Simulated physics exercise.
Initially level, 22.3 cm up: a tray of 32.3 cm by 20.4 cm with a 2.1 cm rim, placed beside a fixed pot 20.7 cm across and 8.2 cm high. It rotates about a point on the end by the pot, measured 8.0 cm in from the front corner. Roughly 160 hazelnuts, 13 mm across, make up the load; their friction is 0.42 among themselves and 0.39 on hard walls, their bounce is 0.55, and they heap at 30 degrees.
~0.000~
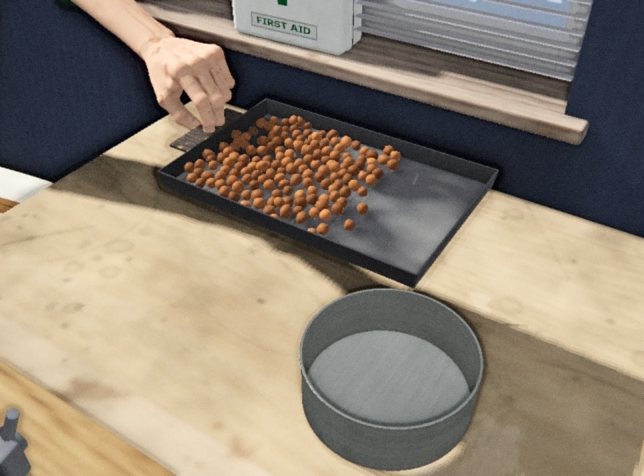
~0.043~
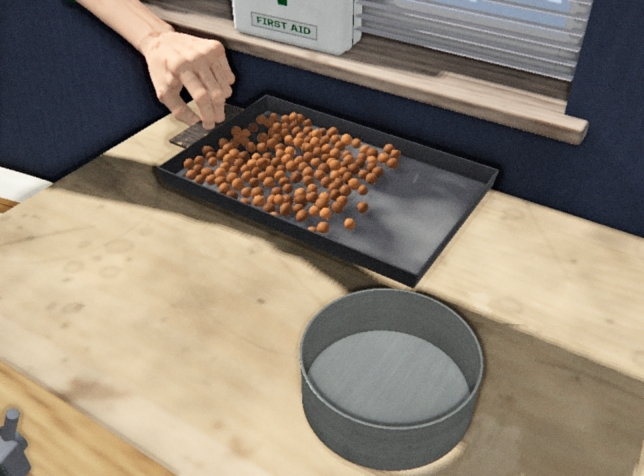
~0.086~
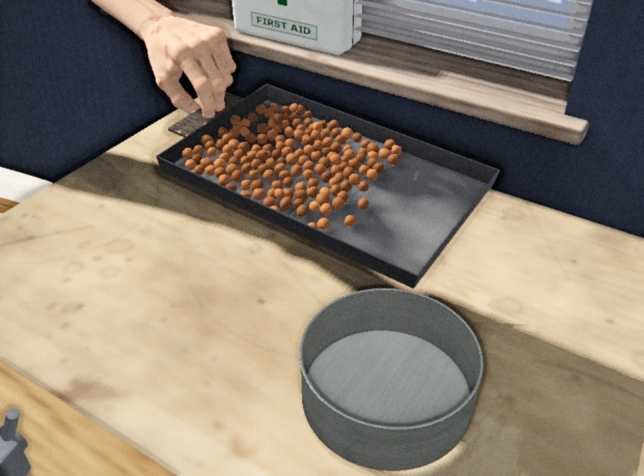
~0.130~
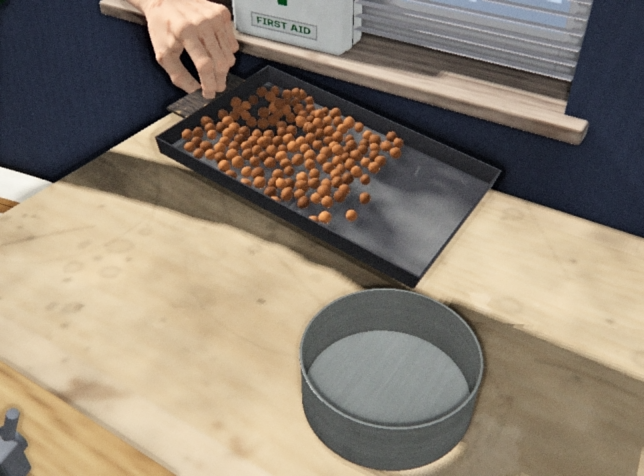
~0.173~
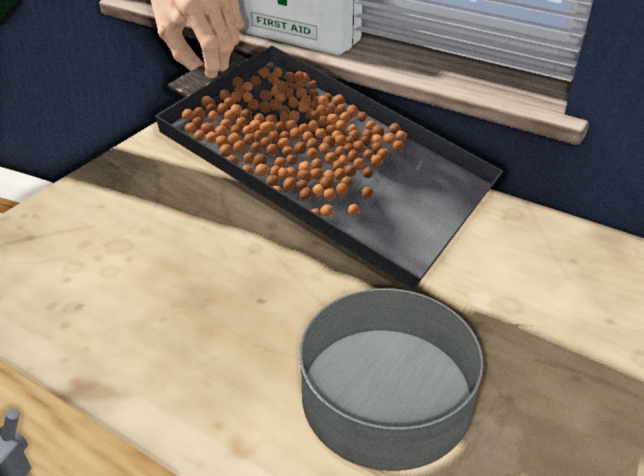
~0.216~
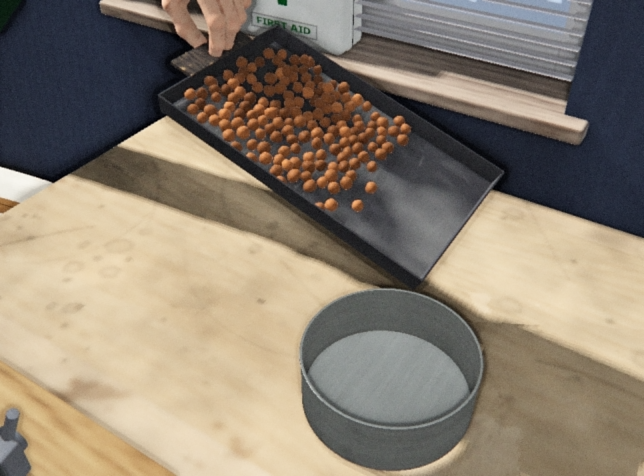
On a wooden worktop, a hand raises the left end of a tray of hazelnuts.
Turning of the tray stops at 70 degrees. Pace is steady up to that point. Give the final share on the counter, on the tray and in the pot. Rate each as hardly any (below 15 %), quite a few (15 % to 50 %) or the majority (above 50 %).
I would put it this way: Counter: The majority, left on the tray: Quite a few, pot: Hardly any.
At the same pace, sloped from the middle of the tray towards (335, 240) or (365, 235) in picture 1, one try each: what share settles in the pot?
I'd put it at roughly 45 per cent for the first tilt and roughly 30 per cent for the second.
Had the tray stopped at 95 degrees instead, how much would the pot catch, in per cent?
Then about 20 per cent.
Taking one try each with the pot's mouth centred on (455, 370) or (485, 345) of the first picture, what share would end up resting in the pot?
Around 30 per cent, then around 40 per cent.
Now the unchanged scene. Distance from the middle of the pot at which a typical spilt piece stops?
Distance: Around 32 cm.
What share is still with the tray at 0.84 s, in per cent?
It's roughly 40 percent.
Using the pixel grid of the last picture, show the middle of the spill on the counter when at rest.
About (615, 457).
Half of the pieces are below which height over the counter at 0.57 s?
About 28 centimetres.
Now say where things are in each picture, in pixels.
Tray tilt 0 degrees, front corners at (162, 171) and (415, 272); middle of the pieces at (292, 169); pot at (390, 351), in the first picture.
Tray tilt 1 degrees, front corners at (161, 167) and (416, 272); middle of the pieces at (292, 166), in the second picture.
Tray tilt 4 degrees, front corners at (160, 156) and (417, 272), lowest corner right front; middle of the pieces at (292, 159), in the third picture.
Tray tilt 9 degrees, front corners at (160, 137) and (418, 274), lowest corner right front; middle of the pieces at (293, 147), in the fourth picture.
Tray tilt 14 degrees, front corners at (160, 116) and (420, 275), lowest corner right front; middle of the pieces at (296, 134), in the fifth picture.
Tray tilt 19 degrees, front corners at (163, 95) and (421, 277), lowest corner right front; middle of the pieces at (300, 121); pot at (390, 351). Its pace works out near 120 degrees a second, in the sixth picture.
After 0.43 s, tilt 45 degrees; the tray holds 100 %, the pot 0 %.
After 0.57 s, tilt 62 degrees; the tray holds 100 %, the pot 0 %.
Then, at 0.84 s, tilt 70 degrees; the tray holds 40 %, the pot 0 %.
By 2.0 s all is still; counter 60 %, tray 35 %, pot 5 %.
